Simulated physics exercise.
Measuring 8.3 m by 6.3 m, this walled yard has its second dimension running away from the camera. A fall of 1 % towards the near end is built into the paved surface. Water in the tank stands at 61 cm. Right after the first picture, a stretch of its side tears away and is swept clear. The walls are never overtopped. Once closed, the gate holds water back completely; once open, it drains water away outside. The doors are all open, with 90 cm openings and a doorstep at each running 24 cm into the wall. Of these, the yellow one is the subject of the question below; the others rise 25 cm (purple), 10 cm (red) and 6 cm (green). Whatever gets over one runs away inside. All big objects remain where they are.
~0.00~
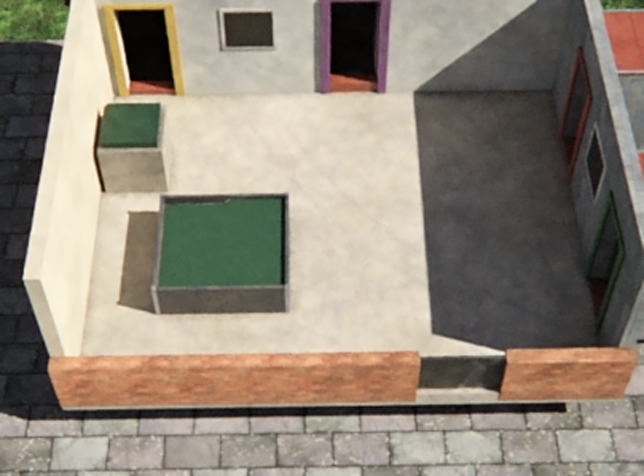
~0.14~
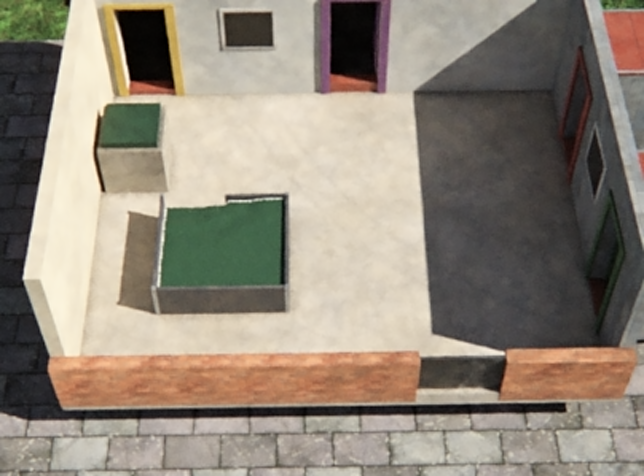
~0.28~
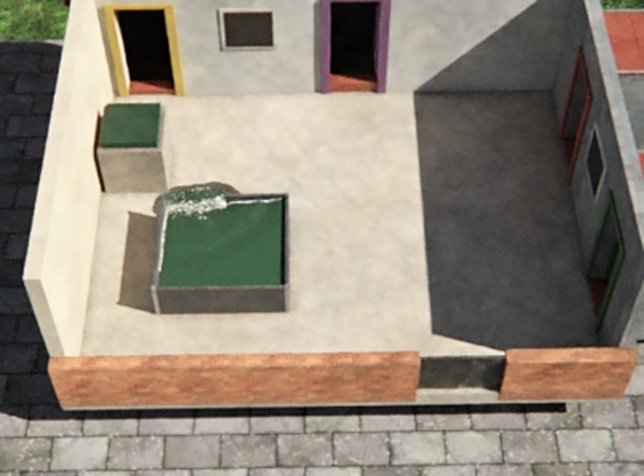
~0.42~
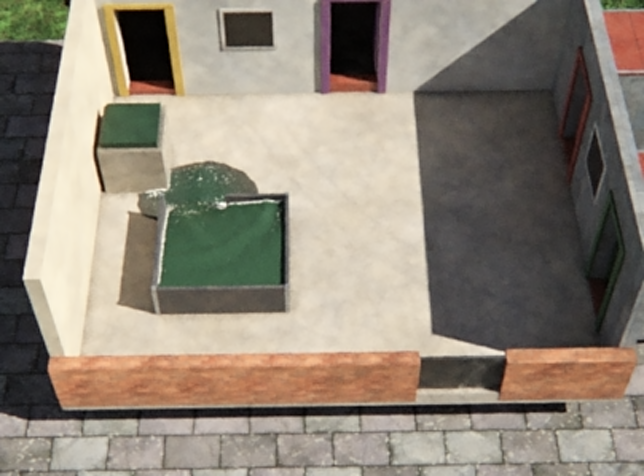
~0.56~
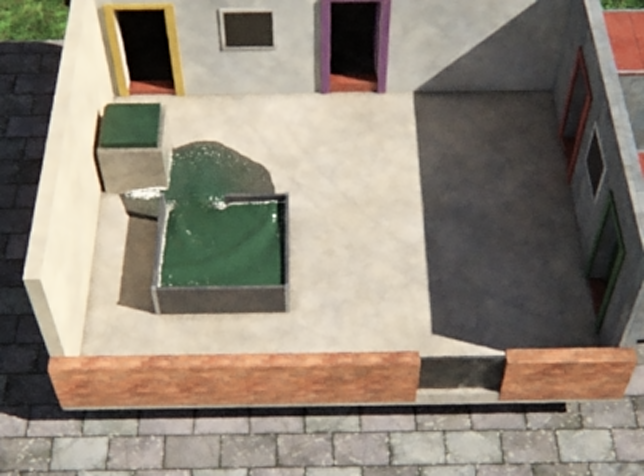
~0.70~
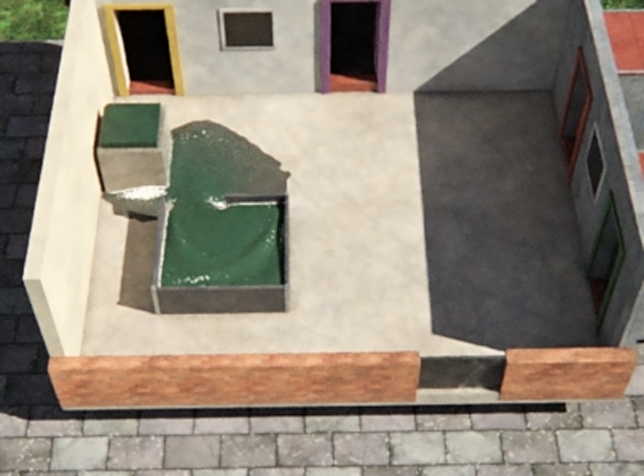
In a walled yard, the far side of a big tank of green water broke open, and the water poured out, spreading across the pale floor toward the back wall and around a smaller block.
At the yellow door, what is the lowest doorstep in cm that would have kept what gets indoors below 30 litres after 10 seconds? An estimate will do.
Somewhere near 12 cm.
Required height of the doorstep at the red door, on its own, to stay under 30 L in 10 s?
Red - roughly 6.5 cm.
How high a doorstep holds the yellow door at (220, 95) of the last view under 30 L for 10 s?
You'd want it roughly 25 cm high.
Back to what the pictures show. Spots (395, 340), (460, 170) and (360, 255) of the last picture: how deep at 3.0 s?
Roughly 0, 0 and 0 cm, in turn.
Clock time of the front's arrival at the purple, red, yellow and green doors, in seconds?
It gets to purple after 2.0 s, red after 4.5 s, yellow after 1.2 s and green after 6.0 s.
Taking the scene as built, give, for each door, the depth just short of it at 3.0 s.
Depths in cm: Purple 9, red 0, yellow 14, green 0.
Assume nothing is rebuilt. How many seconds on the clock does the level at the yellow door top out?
Crest at t of about 2.2 s.
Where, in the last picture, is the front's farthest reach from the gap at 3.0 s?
The farthest wet point sits near (448, 97).
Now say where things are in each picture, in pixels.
The first picture shows still water, 61 cm deep, in the tank at (223, 243); the yellow door at (147, 56) is dry.
In the second picture, the front is at a hidden place, 0.3 m from the gap on the far side; 0.3 m2 of floor is wet, 61 cm left at the back.
In the third picture, the front is at (208, 186), 0.8 m from the gap on the far side; 0.9 m2 of floor is wet, 61 cm left at the back.
In the fourth picture, the gap is on the far side, the front 1.3 m out at (195, 166); the back of the tank holds 61 cm.
In the fifth picture, the gap is on the far side, the front 1.8 m out at (190, 146); the back of the tank holds 60 cm.
In the sixth picture, the front is at (198, 124), 2.3 m from the gap on the far side; 3.7 m2 of floor is wet, 55 cm left at the back; 1.1 m in a straight line remain to the yellow door at (147, 56).
After 1.4 s water covers 15 % of the floor, deepest (32 cm) near (162, 197); 15 cm at the yellow door, 0 litres in over its 14 cm doorstep.
After 3.0 s water covers 30 % of the floor, deepest (26 cm) near (209, 107); 14 cm at the yellow door, 14 litres in over its 14 cm doorstep.
After 10.0 s water covers 95 % of the floor, deepest (14 cm) near (607, 377); 5 cm at the yellow door, 19 litres in over its 14 cm doorstep.
At the yellow door as built, the water arrived by 1.2 s and peaked near 18 cm at 2.2 s.
With a doorstep of 10.5 cm, 44 litres would have come in within the 10 s; with 14.5 cm, 17 litres. So under 30 litres takes about 12 cm.
